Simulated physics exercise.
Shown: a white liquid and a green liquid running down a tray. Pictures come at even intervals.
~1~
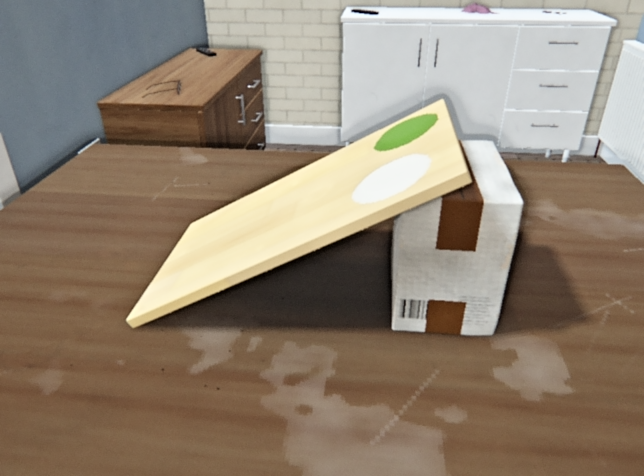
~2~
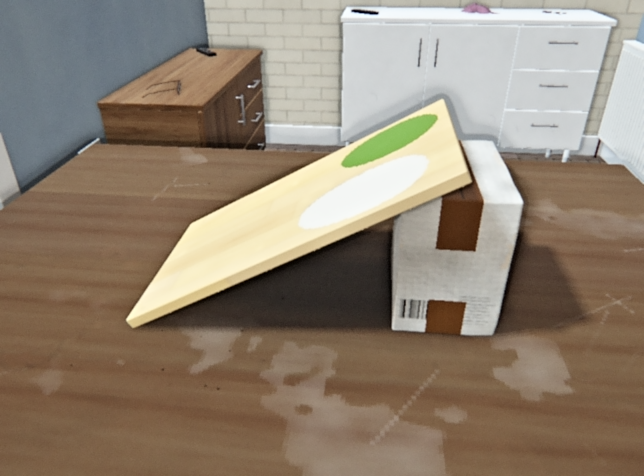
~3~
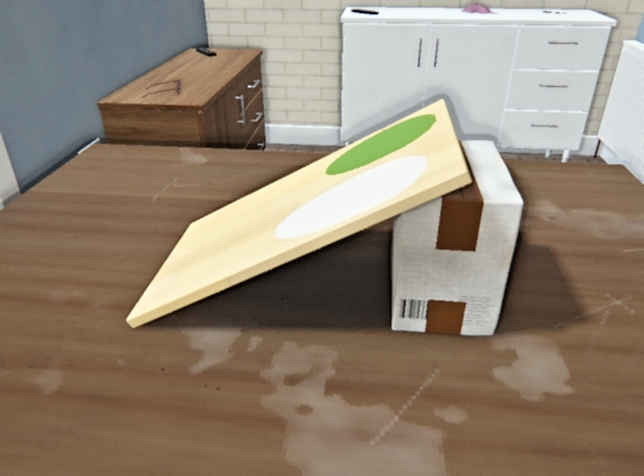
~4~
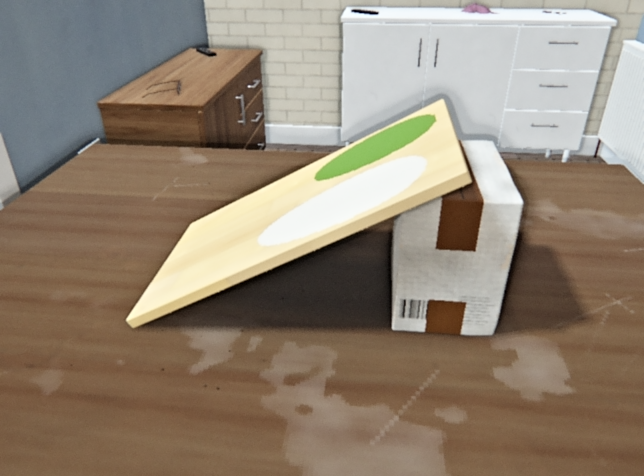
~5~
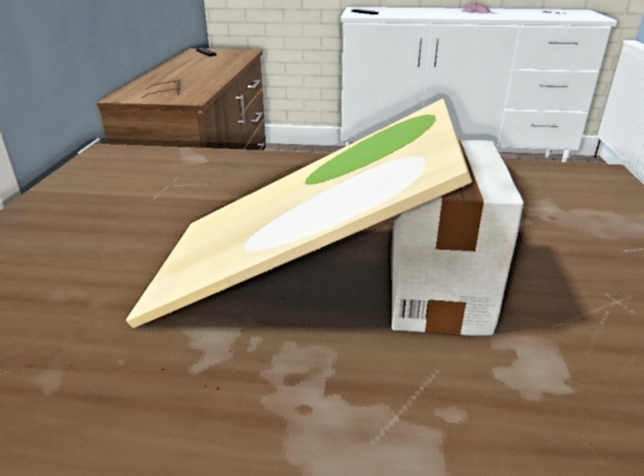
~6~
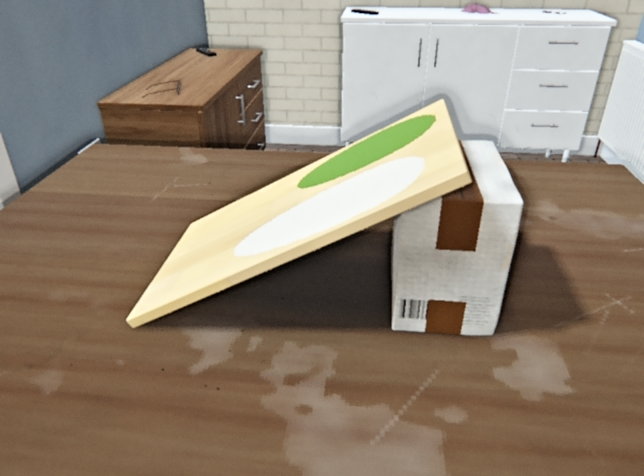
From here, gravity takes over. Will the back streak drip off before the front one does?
Watch the one at the fore - it will make it down first.
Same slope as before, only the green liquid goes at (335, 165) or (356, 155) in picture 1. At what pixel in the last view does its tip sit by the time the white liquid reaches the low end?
On the first go it would be around (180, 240), and on the second go around (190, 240).
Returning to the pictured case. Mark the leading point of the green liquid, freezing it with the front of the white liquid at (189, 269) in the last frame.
It is at about (266, 199).
Shortly, the white liquid is three quarters of the way down; the green liquid is three quarters of the way down.
Then, the white liquid is close to the edge; the green liquid is three quarters of the way down.
At the finish, the white liquid is at the low edge; the green liquid is three quarters of the way down.
